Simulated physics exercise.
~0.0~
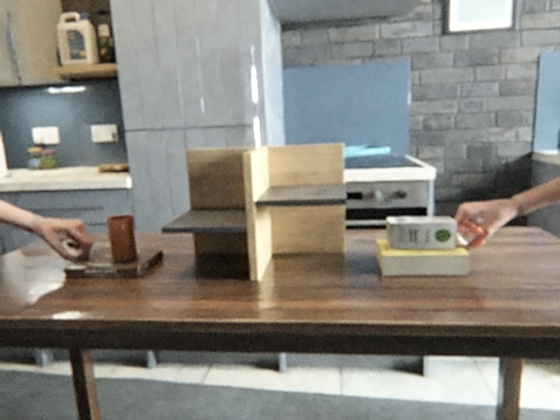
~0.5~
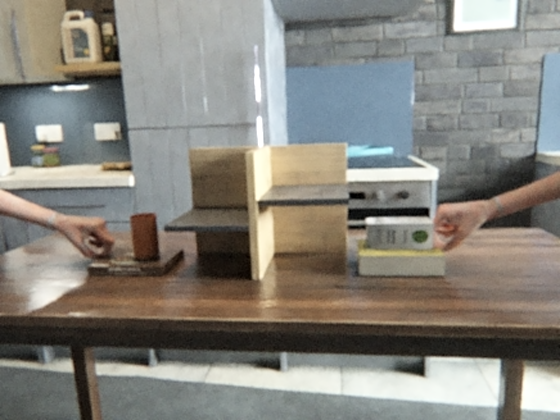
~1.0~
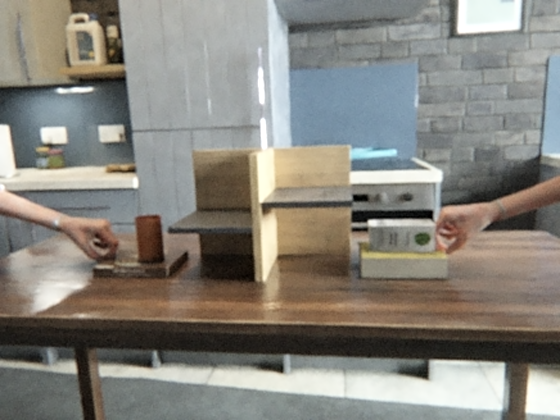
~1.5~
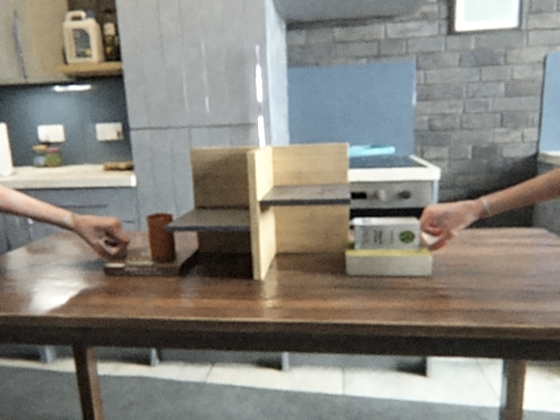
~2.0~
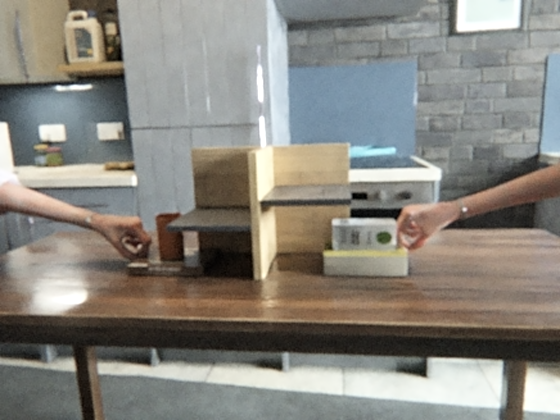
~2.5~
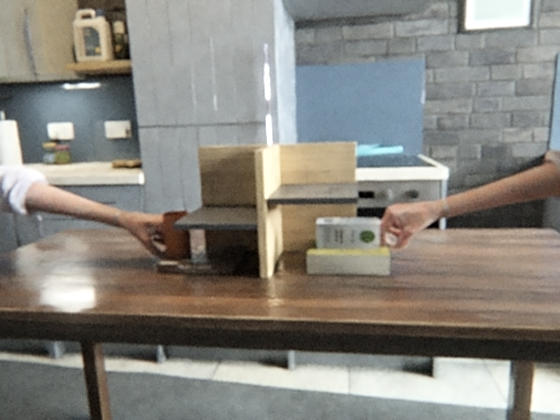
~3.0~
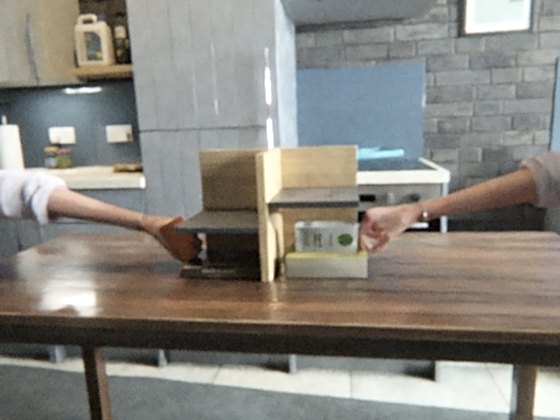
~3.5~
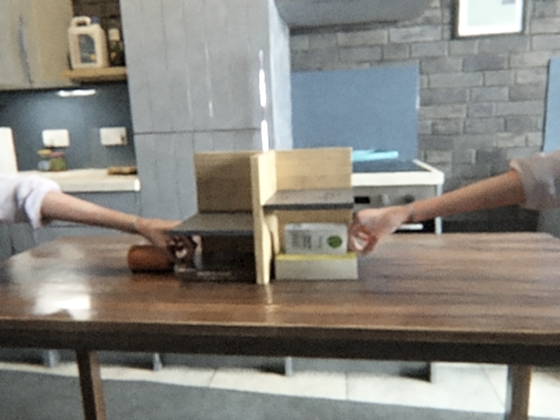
Two loads slide under the shelves; the white carton fits, but the orange beaker topples over.
